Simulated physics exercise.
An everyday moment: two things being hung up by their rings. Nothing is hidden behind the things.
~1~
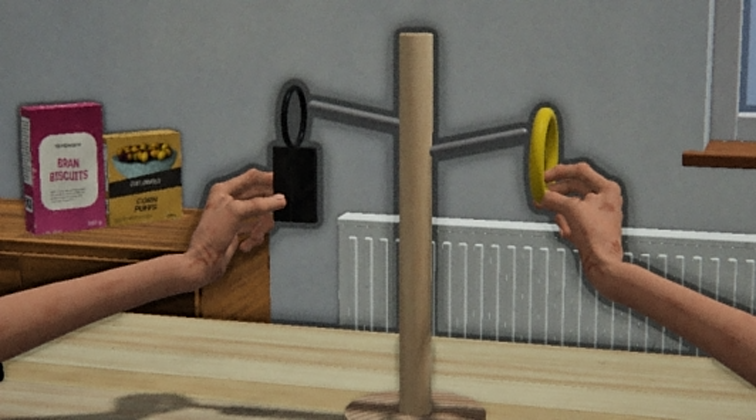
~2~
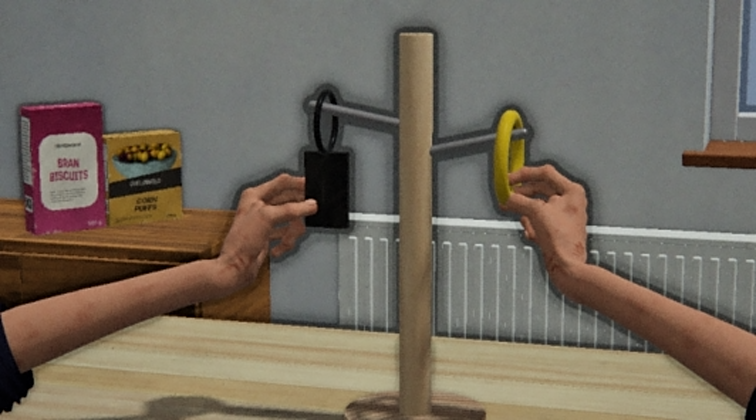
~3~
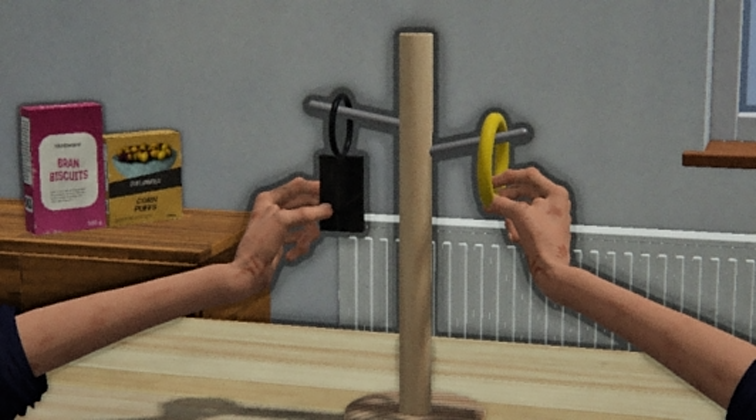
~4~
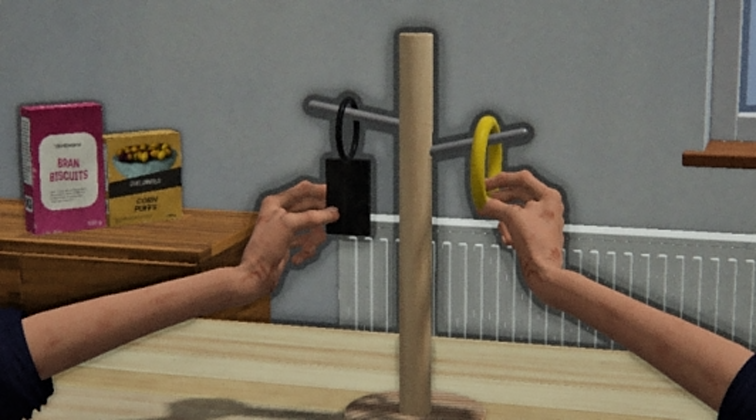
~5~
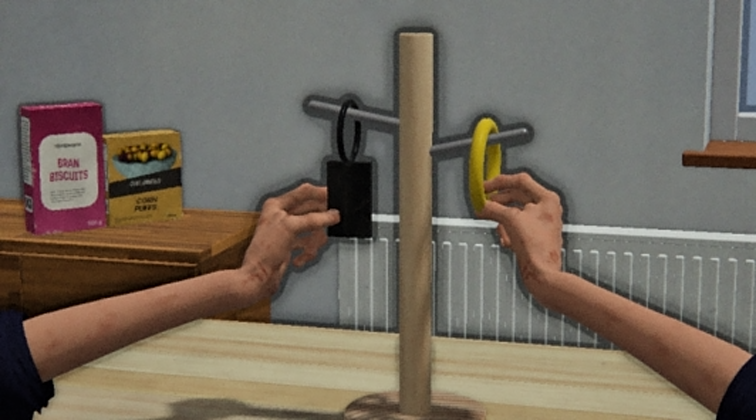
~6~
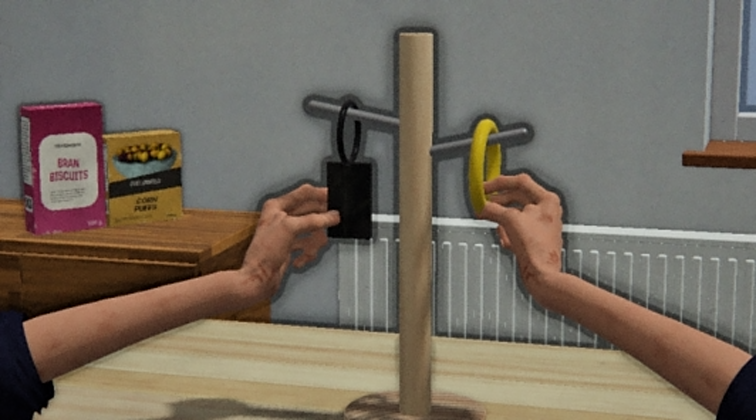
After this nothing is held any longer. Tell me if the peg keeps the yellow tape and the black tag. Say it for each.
As it turns out, the yellow tape hangs there; the black tag hangs there.
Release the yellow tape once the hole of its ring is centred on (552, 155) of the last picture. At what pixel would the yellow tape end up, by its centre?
It ends around (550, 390).
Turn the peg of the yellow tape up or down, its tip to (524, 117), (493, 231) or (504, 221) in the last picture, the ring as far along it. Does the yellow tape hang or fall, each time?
One after another: It hangs there; falls; comes down.
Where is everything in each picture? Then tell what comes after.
In the first picture, still on the way; yellow tape (544, 156); black tag (295, 154); peg stand (416, 234).
In the second picture, still on the way; black tag (326, 158); peg stand (416, 234).
In the third picture, still on the way; yellow tape (493, 161); peg stand (416, 234).
In the fourth picture, still on the way; black tag (348, 166); peg stand (416, 234).
In the fifth picture, still on the way; yellow tape (485, 166); peg stand (416, 234).
In the sixth picture, in place, still held; yellow tape (485, 167); black tag (349, 169); peg stand (416, 234).
Then, 0.32 s on from there, yellow tape displaced a little near (466, 173); black tag at rest near (352, 170).
In the end, the yellow tape remains hooked, near (438, 178); the black tag remains hooked, near (378, 177).
